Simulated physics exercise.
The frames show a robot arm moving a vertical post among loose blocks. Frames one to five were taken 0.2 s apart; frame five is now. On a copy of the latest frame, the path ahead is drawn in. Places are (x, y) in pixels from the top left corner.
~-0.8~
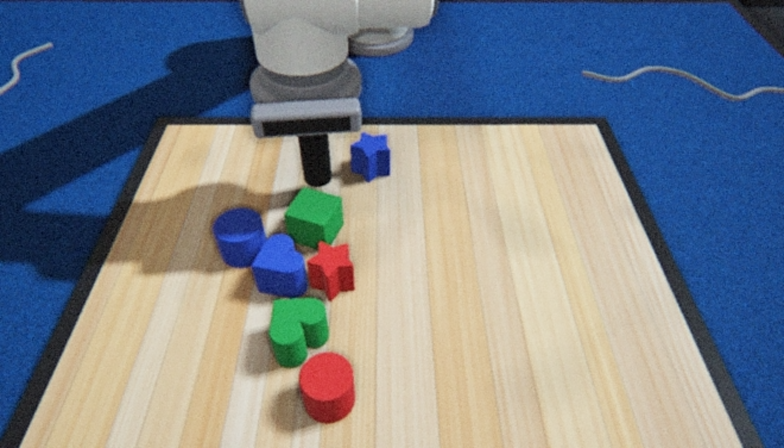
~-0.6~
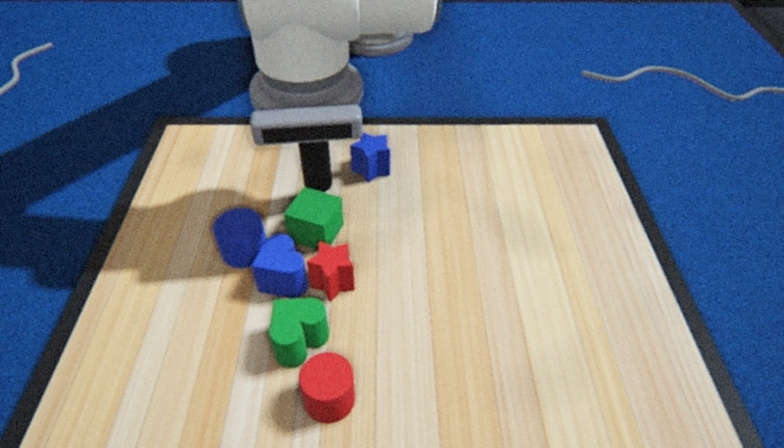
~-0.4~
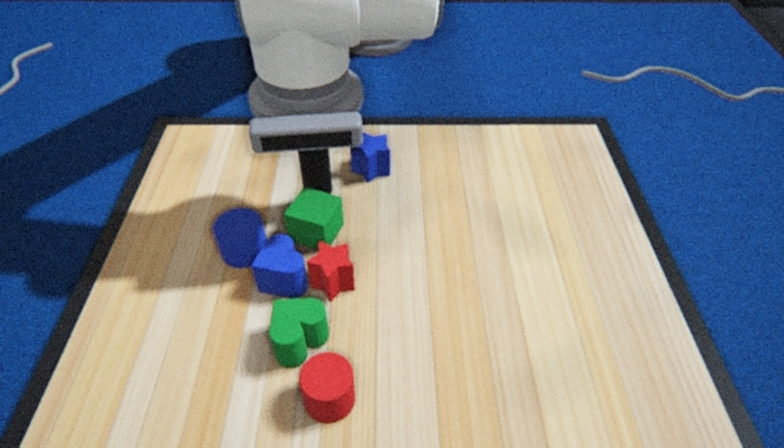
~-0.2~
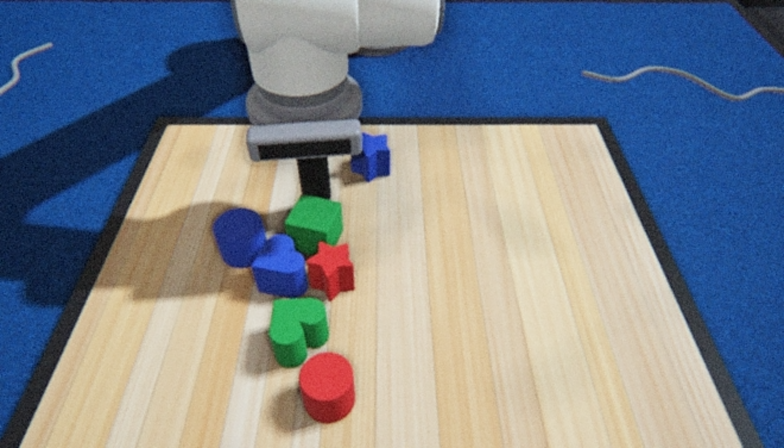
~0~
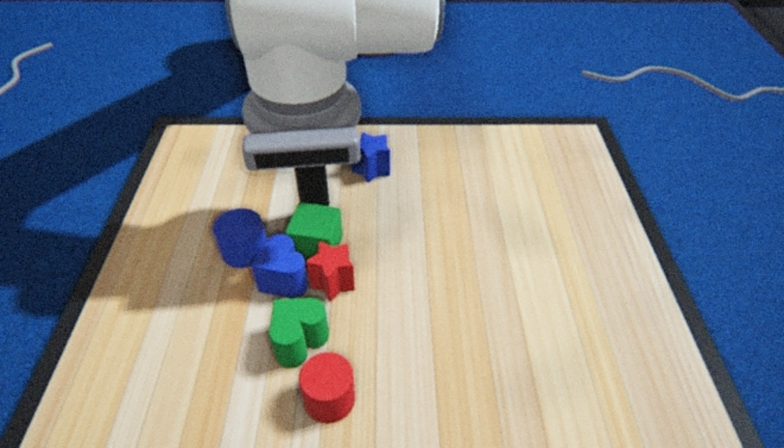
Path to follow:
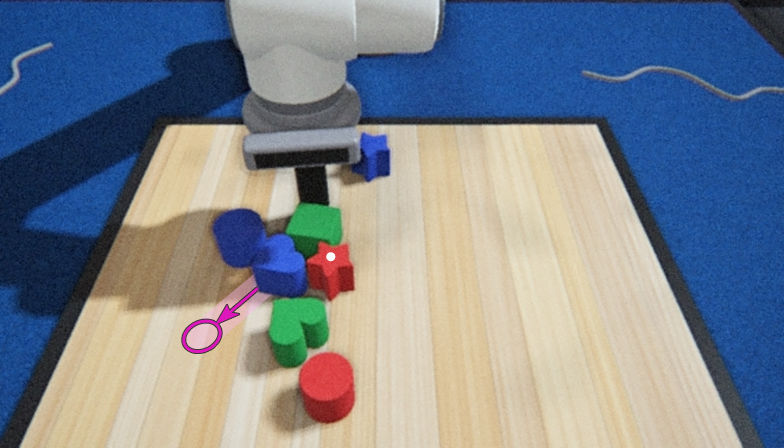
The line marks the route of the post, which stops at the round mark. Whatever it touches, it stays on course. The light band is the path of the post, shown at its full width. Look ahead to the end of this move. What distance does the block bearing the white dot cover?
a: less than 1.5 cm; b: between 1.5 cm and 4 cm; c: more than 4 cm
Answer: B.
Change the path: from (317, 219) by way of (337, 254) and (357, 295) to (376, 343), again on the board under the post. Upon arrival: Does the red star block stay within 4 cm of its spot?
The answer is no.
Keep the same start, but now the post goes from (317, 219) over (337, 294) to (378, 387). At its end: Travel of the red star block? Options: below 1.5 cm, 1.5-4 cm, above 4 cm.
It goes a long way, over 4 cm.
Path on the board, from (317, 219) via (292, 257) and (251, 295), ending at (202, 336); the dot is on the red star block.
What follows on the original path. One third of the way, post at (289, 245); blue heart block at (257, 304), turned 20° clockwise; green heart block at (292, 336), turned 50° anticlockwise; green square at (295, 260), turned 25° anticlockwise; red star block at (336, 279), turned 70° anticlockwise.
Two thirds of the way, post at (247, 282); blue heart block at (251, 314), turned 40° clockwise; green heart block at (290, 338), turned 55° anticlockwise; green square at (290, 275), turned 60° anticlockwise; red star block at (338, 280), turned 75° anticlockwise.
At the end, post at (197, 324); blue circular block in place; blue heart block at (251, 314), turned 40° clockwise; green heart block at (290, 338), turned 55° anticlockwise; green square at (290, 275), turned 60° anticlockwise; red star block at (338, 280), turned 75° anticlockwise.
